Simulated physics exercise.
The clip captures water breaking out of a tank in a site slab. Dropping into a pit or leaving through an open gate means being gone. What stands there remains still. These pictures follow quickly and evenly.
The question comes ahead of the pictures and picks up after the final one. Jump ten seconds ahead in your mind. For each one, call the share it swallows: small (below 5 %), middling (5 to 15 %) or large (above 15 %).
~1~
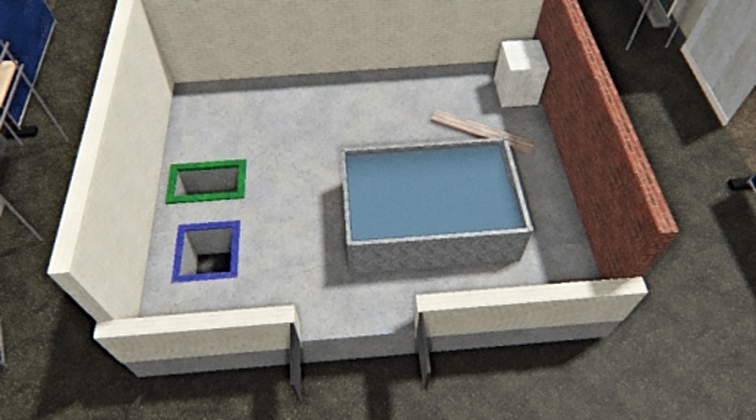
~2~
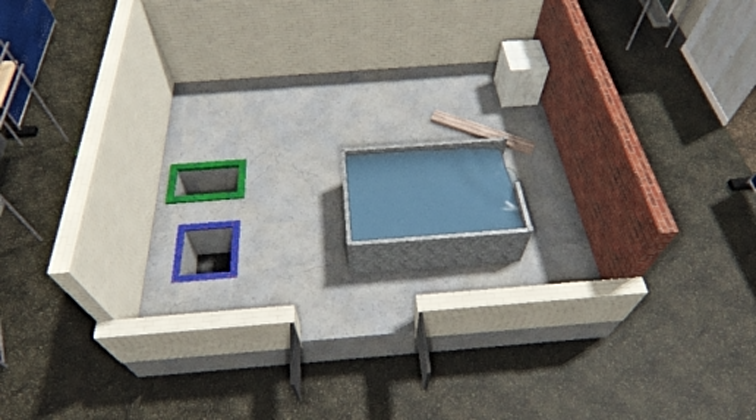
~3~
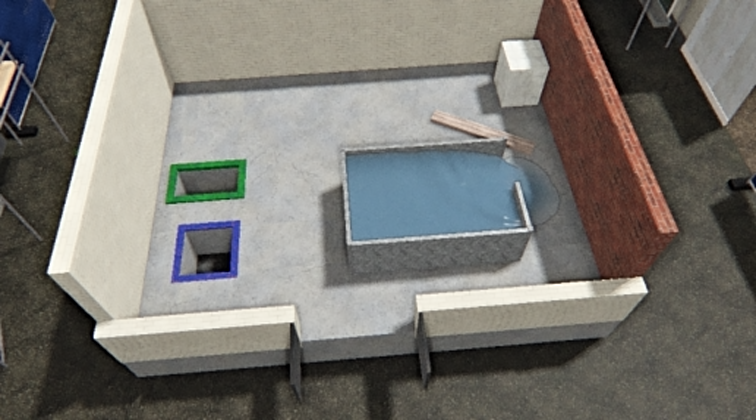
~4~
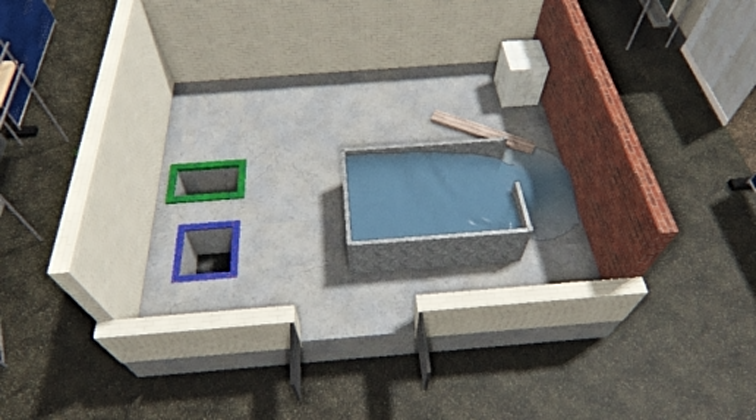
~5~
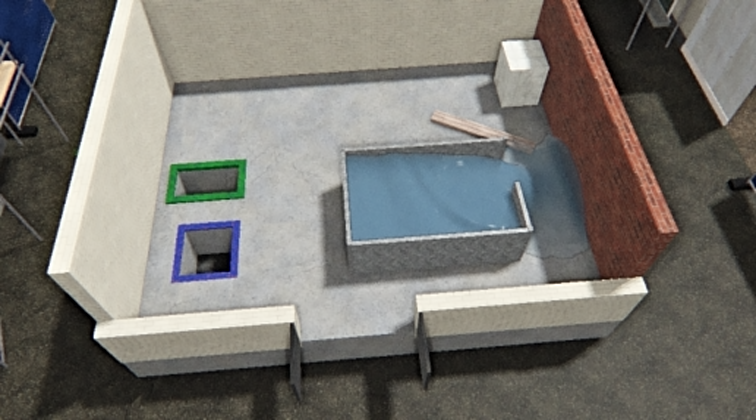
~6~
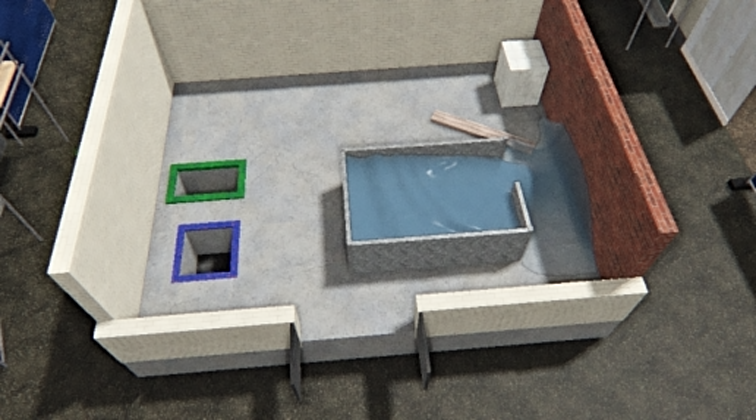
Calls: Gate - middling; blue pit - middling; green pit - middling.
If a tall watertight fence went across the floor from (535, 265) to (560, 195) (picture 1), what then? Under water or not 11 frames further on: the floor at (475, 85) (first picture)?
The spot in question would be waterlogged.
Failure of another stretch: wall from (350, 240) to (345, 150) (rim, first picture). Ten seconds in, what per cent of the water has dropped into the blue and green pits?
Near enough: Blue 50 percent, green 20 percent.
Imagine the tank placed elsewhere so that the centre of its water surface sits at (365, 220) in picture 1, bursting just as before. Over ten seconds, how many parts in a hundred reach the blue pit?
The blue pit gets 4 per cent.
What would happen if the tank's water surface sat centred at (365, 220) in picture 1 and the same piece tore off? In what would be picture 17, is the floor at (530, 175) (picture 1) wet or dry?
There: Flooded.
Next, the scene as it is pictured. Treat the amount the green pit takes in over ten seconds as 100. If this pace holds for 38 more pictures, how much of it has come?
It would be roughly 15 percent of the ten-second total.
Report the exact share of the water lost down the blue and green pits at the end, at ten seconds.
I'd put them at roughly 10 and 6 per cent respectively.
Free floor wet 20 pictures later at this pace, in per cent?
Some 70 per cent.
A moment on, water covers 15 % of the floor; the gate 0 %, the blue pit 0 %, the green pit 0 %.
Next, water covers 35 % of the floor; the gate 0 %, the blue pit 0 %, the green pit 0 %.
Then, water covers 70 % of the floor; the gate 0 %, the blue pit 0 %, the green pit 0 %.
Later, water covers 95 % of the floor; the gate 3 %, the blue pit 2 %, the green pit 1 %.
In the end, water covers 95 % of the floor; the gate 7 %, the blue pit 11 %, the green pit 7 %.
